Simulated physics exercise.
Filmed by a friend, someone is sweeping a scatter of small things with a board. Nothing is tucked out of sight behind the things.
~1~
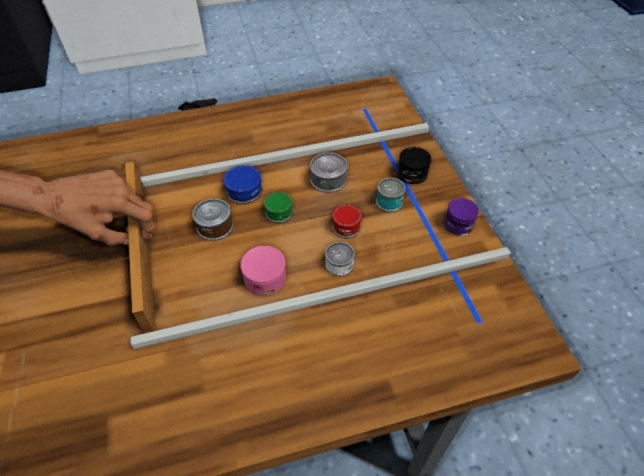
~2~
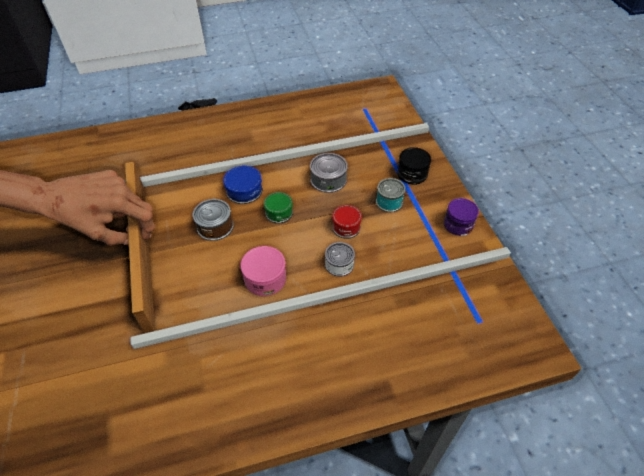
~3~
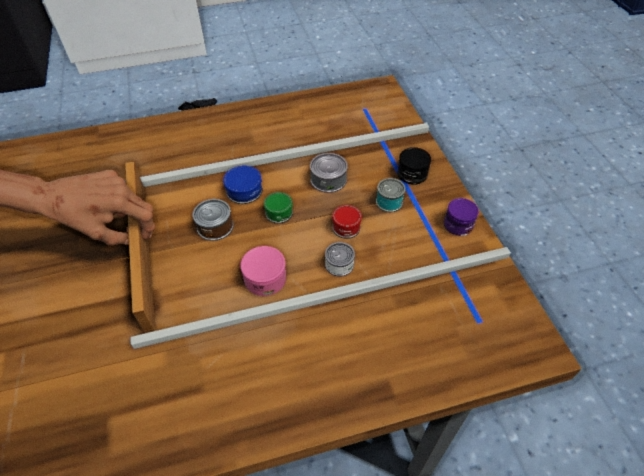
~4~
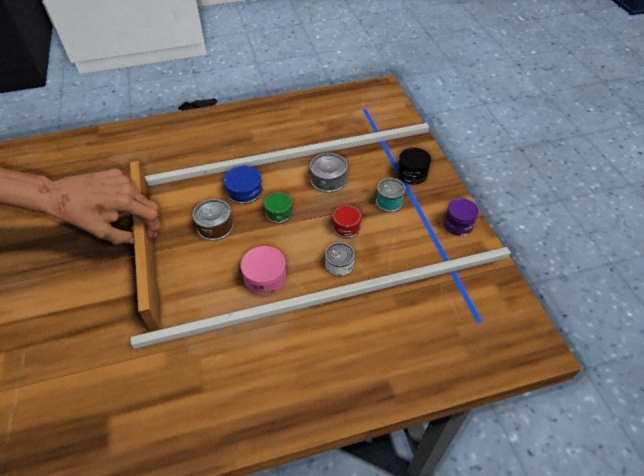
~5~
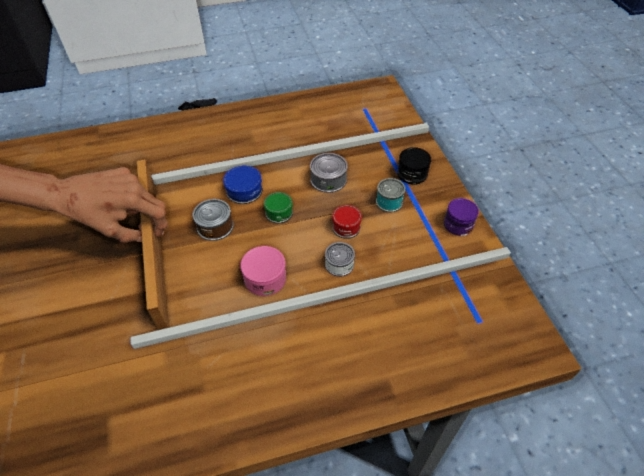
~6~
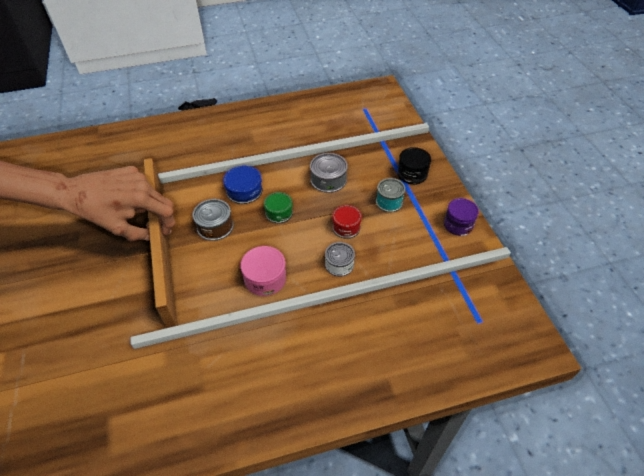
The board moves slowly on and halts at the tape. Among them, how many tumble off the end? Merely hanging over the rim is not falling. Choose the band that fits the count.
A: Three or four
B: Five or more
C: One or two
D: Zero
C, one or two.
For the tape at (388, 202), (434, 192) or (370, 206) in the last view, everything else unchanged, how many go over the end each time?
Tallies in the order asked: 0, 6, 0.
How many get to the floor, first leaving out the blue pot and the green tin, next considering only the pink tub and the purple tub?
The first count is 0 and the second is 1.
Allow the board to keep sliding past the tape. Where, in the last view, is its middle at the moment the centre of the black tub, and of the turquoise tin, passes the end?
Approx. (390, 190) / approx. (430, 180) for the other.
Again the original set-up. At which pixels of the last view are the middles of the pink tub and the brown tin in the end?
I'd put one at around (456, 229) and the other at around (422, 176).
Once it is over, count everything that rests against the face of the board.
It adds up to 4.
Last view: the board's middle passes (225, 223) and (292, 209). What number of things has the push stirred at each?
Counting first: 1, next 6.
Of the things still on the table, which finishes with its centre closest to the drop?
Grey tin.
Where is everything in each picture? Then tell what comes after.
The first picture shows purple tub (461, 217); black tub (414, 166); turquoise tin (390, 195); board (139, 241); tape (412, 197).
The second picture shows black tub (414, 166); grey tin (329, 173).
The third picture shows turquoise tin (390, 195); green tin (279, 208).
The fourth picture shows purple tub (461, 217); board (144, 240).
The fifth picture shows black tub (414, 166); brown tin (214, 220).
The sixth picture shows purple tub (461, 217); black tub (414, 166); turquoise tin (390, 195); board (159, 237); tape (412, 197).
Soon after, none off yet; purple tub at rest near (461, 217); black tub at rest near (414, 166); turquoise tin at rest near (390, 195).
In the end, the number that fall off is one or two; gone, black tub.
